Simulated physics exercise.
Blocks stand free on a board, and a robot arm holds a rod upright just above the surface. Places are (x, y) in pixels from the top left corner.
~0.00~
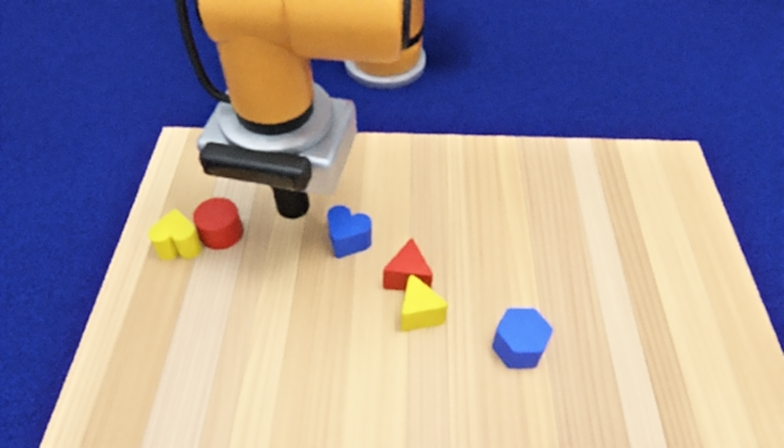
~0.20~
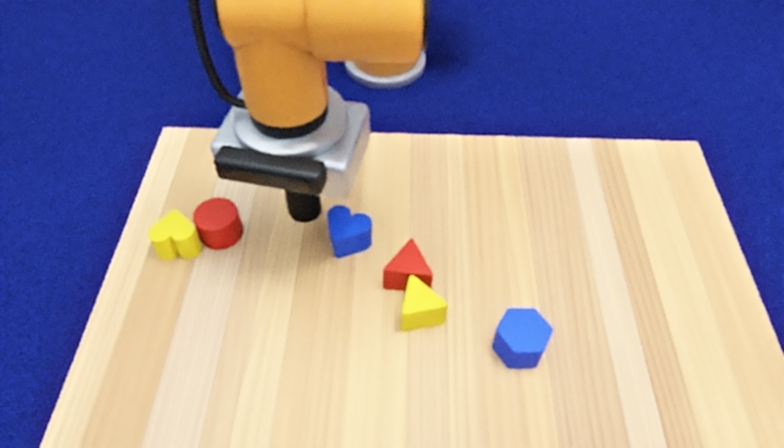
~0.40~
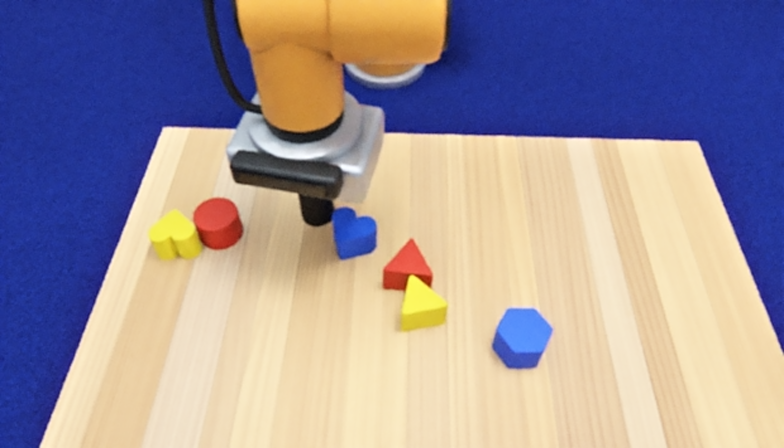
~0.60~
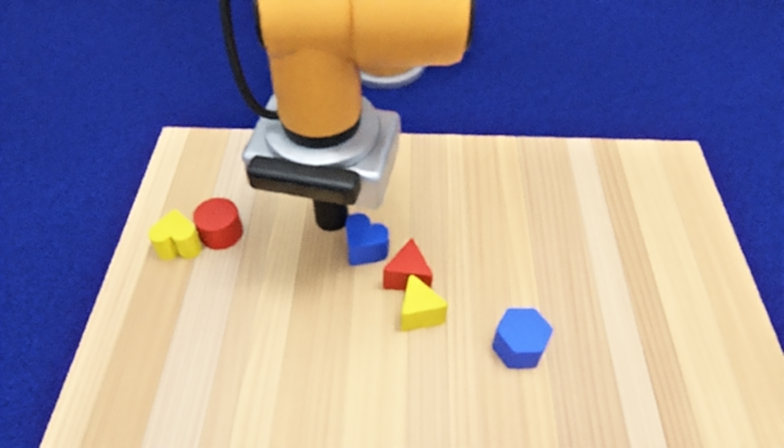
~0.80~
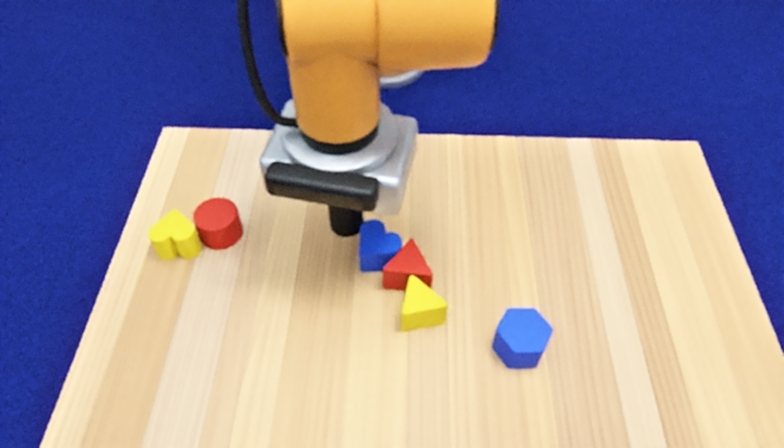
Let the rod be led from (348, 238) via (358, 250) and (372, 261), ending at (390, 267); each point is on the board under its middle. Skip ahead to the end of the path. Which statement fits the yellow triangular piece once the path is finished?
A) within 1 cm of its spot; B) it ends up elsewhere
Correct choice: A.
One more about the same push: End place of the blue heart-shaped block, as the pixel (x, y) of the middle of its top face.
The centre of its top will be at (430, 257).
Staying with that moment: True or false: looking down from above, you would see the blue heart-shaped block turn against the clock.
It is true.
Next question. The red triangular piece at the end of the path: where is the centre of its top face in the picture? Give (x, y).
Its top face will be centred at roughly (453, 281).
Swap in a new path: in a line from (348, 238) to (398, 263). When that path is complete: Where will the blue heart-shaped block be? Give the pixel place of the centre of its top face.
Near (435, 262).
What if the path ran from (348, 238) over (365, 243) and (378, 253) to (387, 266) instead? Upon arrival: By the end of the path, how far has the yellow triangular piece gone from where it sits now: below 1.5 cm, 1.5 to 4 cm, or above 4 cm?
Ends under 1.5 cm away.
On the path given first. Halfway along, rod at (364, 243); blue heart-shaped block at (403, 251), turned 25° anticlockwise; red triangular piece at (433, 270), turned 25° clockwise.
At the end, rod at (390, 253); blue heart-shaped block at (430, 257), turned 20° anticlockwise; red triangular piece at (453, 281), turned 30° clockwise; yellow triangular piece still.
